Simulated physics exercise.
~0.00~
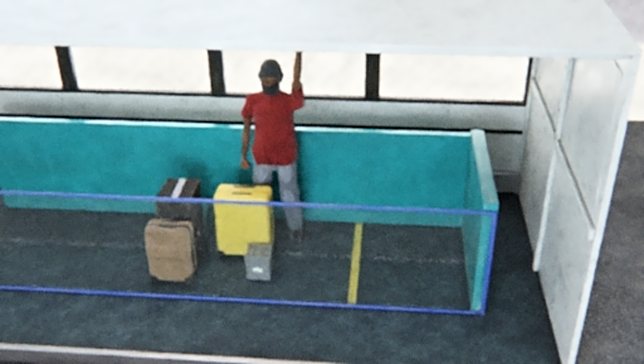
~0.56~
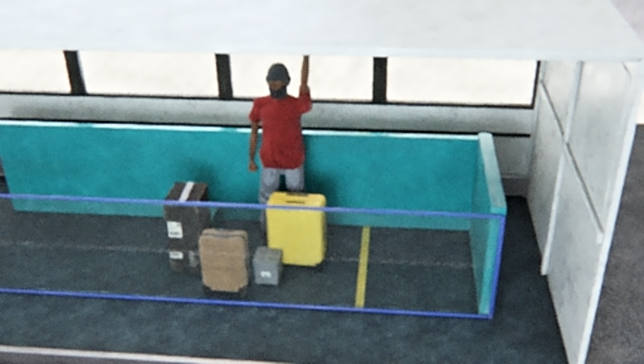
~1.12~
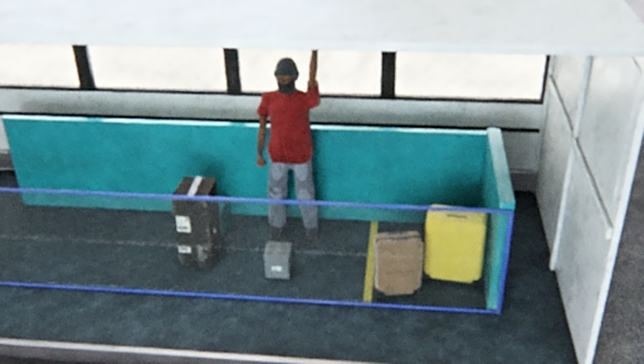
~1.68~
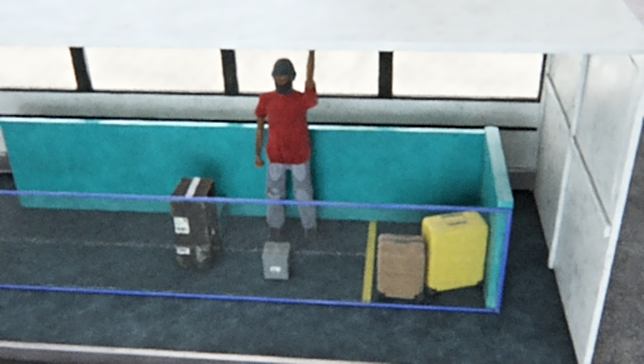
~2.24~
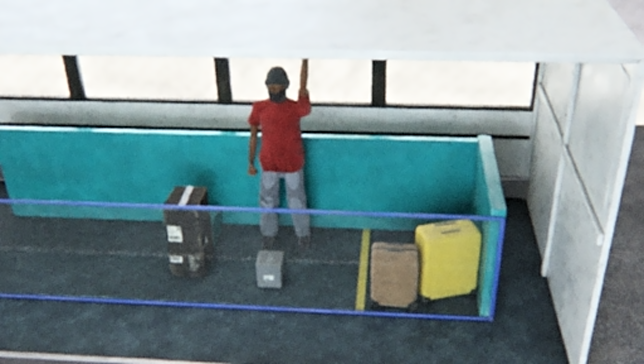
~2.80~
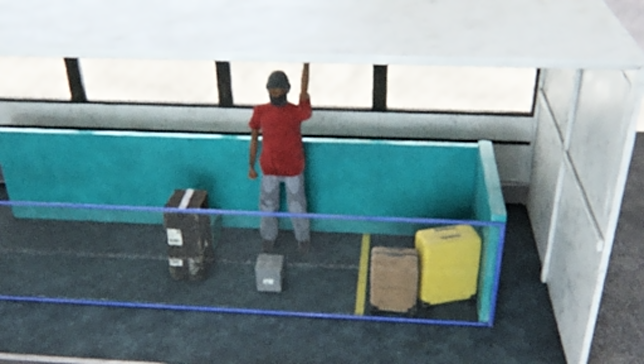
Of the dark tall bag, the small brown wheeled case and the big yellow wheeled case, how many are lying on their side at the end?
None of them are lying on their side. The dark bag, the brown case and the yellow case all still stand upright.
A small brown wheeled case and a big yellow one stand near the middle of an open-sided bay, seen from above and outside through a slightly swaying view. Around them are a dark tall bag on the left, a small grey tub, and a person in a red shirt with one arm raised, before a low teal wall. Both cases roll right, the yellow one ahead, and cross the yellow line on the floor. They come to rest upright, side by side, near the right end. The dark bag and grey tub stay short of the line.
